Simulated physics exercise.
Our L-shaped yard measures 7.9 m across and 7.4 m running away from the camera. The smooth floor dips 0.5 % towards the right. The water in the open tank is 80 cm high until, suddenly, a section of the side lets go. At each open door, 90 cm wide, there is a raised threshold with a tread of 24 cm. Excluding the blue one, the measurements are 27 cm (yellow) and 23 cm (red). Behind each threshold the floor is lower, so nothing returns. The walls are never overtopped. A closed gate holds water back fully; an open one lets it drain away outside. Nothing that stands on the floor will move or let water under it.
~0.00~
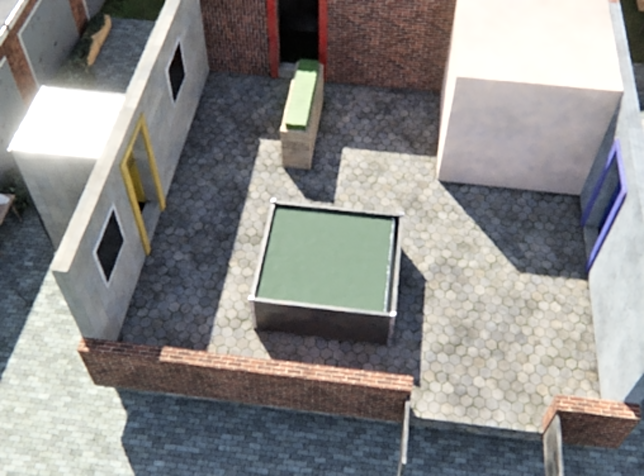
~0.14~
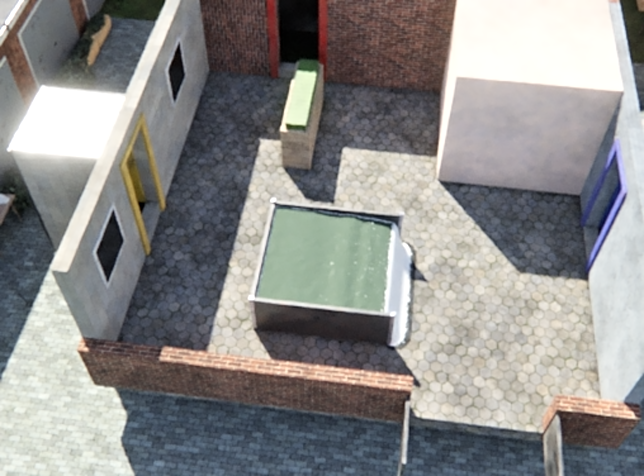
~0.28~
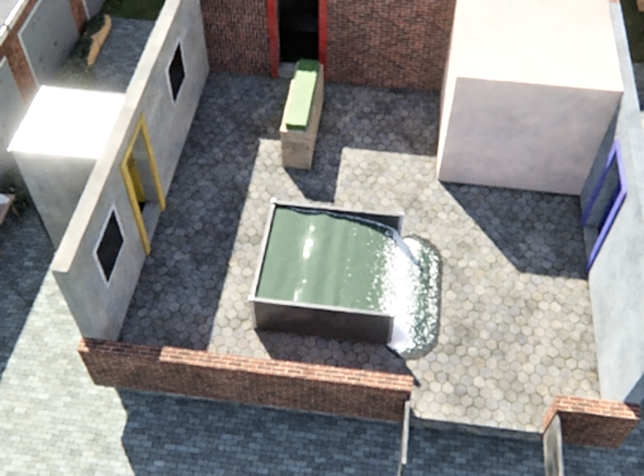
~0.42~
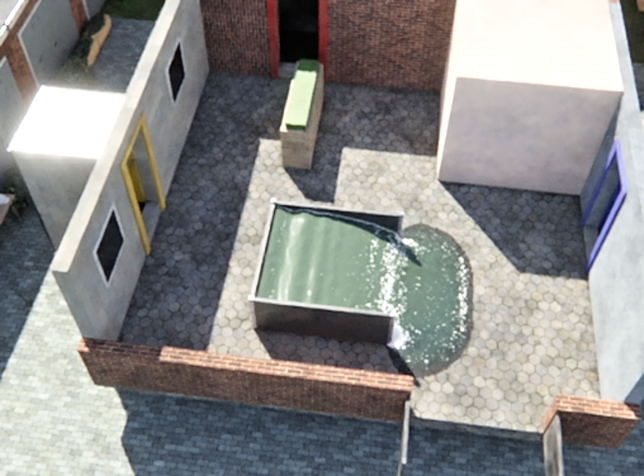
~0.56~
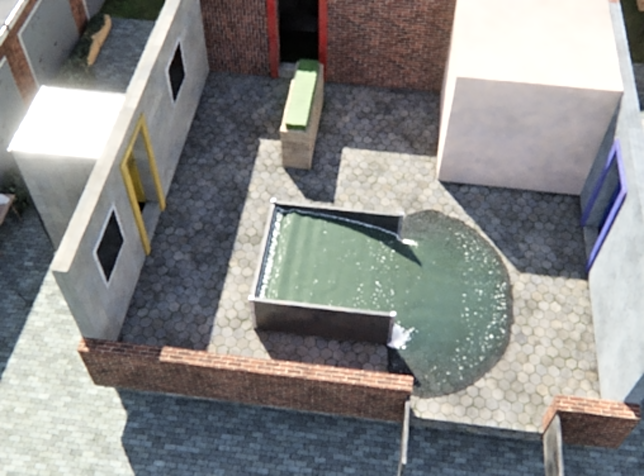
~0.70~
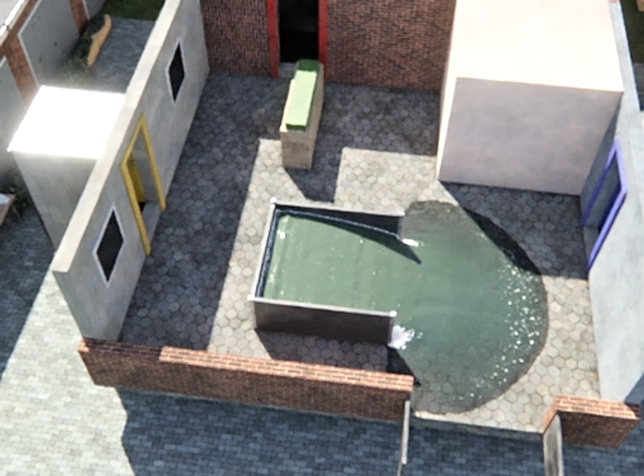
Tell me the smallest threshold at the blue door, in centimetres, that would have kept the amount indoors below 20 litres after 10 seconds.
The smallest that would have done is close to 27 cm.
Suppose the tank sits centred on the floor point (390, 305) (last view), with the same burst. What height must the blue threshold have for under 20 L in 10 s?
A minimum of about 25 cm.
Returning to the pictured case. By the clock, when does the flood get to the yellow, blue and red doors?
Yellow 7.0 s; blue 1.1 s; red 7.5 s.
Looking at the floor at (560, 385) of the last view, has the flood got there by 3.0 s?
It is wet.
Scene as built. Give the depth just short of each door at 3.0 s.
Depths, in cm - yellow: 0, blue: 26, red: 0.
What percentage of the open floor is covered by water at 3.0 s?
Roughly 30 percent of the floor is wet.
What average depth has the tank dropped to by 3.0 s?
About 16 centimetres.
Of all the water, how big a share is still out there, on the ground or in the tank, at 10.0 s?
Water still present: Approx. 62 %.
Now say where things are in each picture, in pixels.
The open tank at (330, 258) is whole and still, 80 cm deep; the blue door at (602, 212) is dry, in the first frame.
The front is at (406, 335), 0.3 m from the gap at (393, 283); 0.5 m2 of floor is wet, 80 cm left at the back, in the second frame.
Water pours out at (393, 284) and has run 0.8 m, to (435, 332); about 12 cm deep outside, 80 cm at the back, in the third frame.
The gap is at (393, 285), the front 1.3 m out at (468, 324); the back of the open tank holds 78 cm, in the fourth frame.
Water pours out at (393, 286) and has run 2.0 m, to (507, 326); about 9 cm deep outside, 69 cm at the back, in the fifth frame.
The front is at (543, 327), 2.6 m from the gap at (393, 286); 8.2 m2 of floor is wet, 68 cm left at the back; the blue door at (602, 212), 3.8 m from the gap, is still 1.2 m from the nearest water, in the sixth frame.
After 1.4 s water covers 35 % of the floor, deepest (42 cm) near (584, 317); 19 cm at the blue door, 12 litres in over its 8 cm threshold.
After 3.0 s water covers 30 % of the floor, deepest (36 cm) near (573, 199); 26 cm at the blue door, 184 litres in over its 8 cm threshold.
After 10.0 s water covers 90 % of the floor, deepest (8 cm) near (576, 235); 8 cm at the blue door, 374 litres in over its 8 cm threshold.
At the blue door as built, the water arrived by 1.1 s and peaked near 28 cm at 2.2 s.
With a threshold of 22.5 cm, 58 litres would have come in within the 10 s; with 30.5 cm, 7 litres. So under 20 litres takes about 27 cm.
